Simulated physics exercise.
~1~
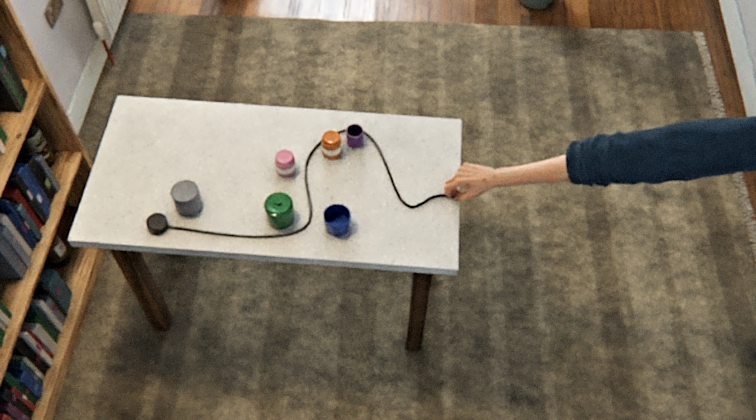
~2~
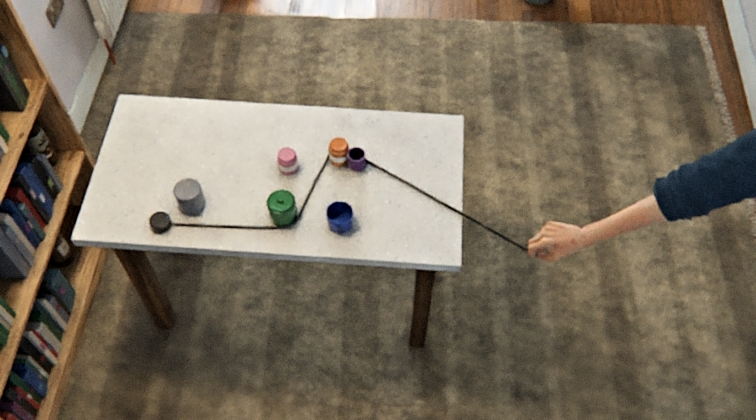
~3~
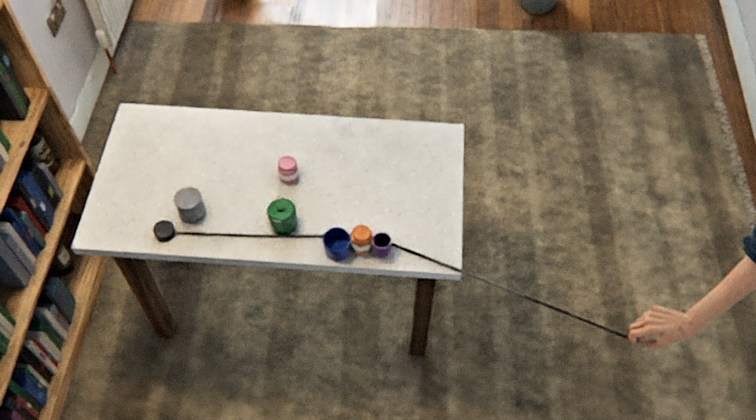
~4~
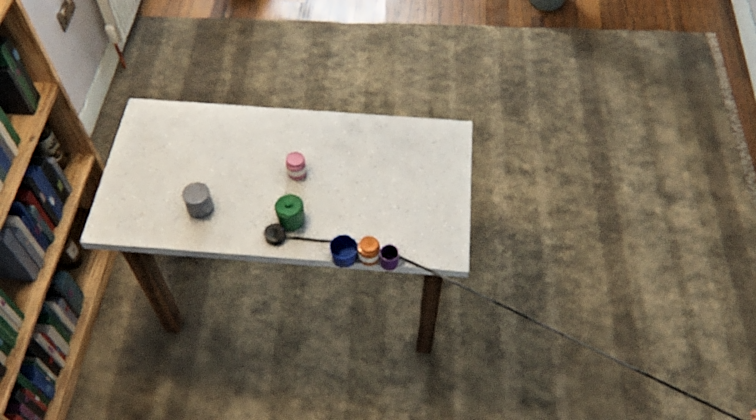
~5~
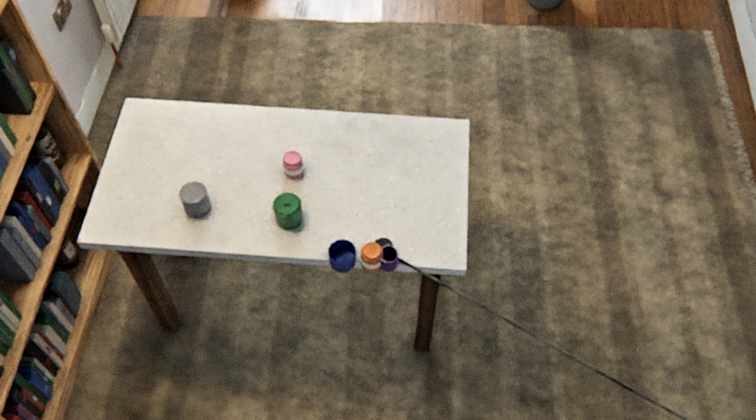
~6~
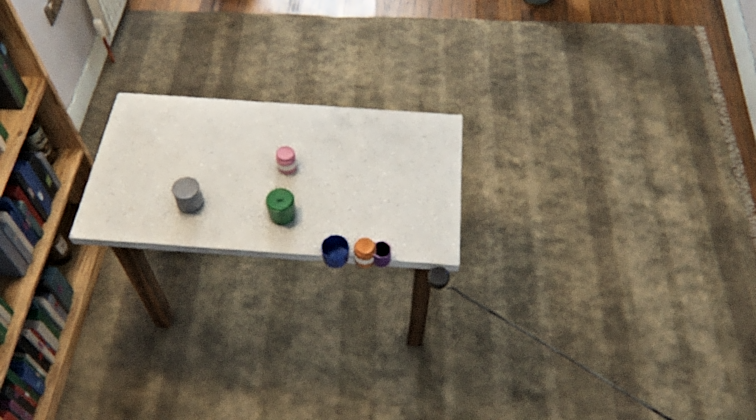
A hand pulls a black cord, dragging three containers to the table edge before its pad slides off.
